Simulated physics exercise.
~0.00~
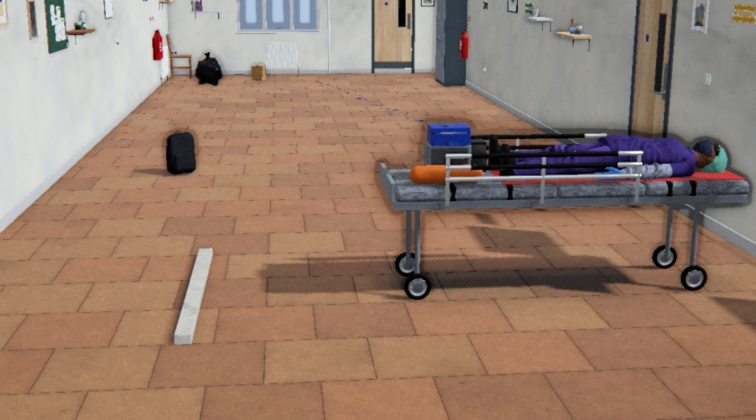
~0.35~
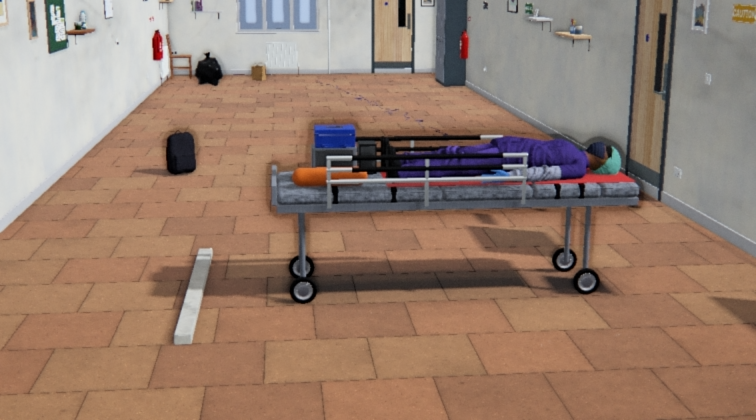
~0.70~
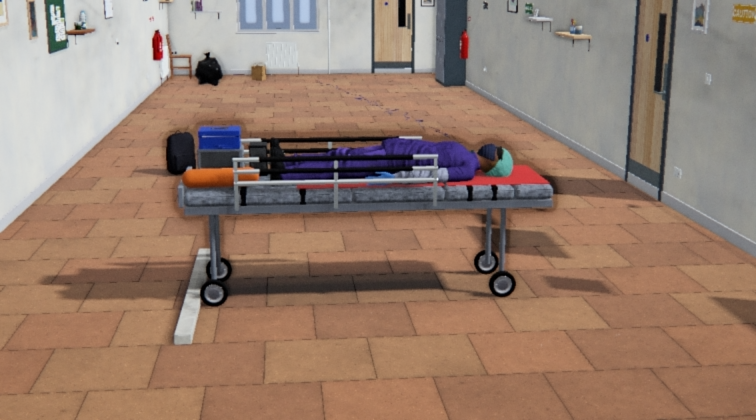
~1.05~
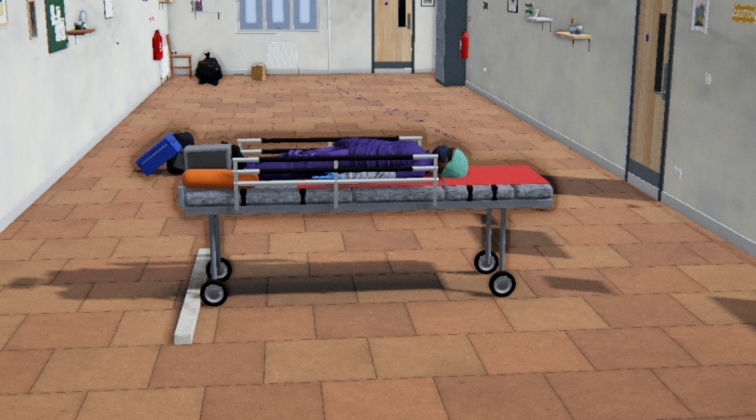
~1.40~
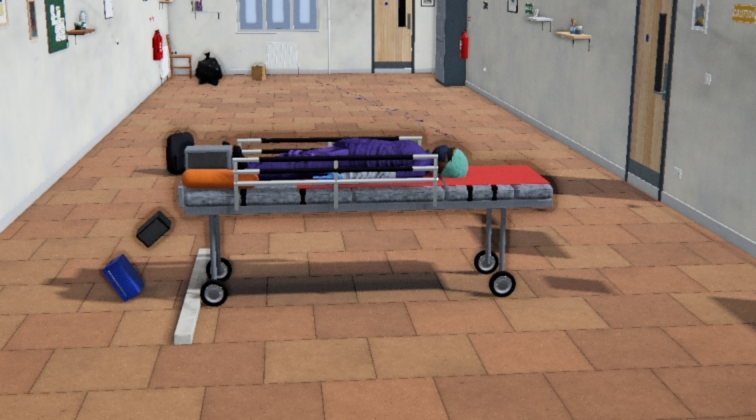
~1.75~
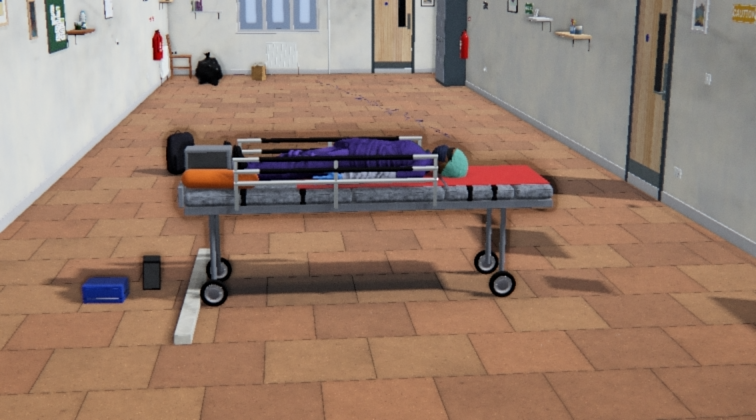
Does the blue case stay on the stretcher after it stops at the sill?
No, the blue case slides off the foot end and ends up on the floor to the left of the sill.
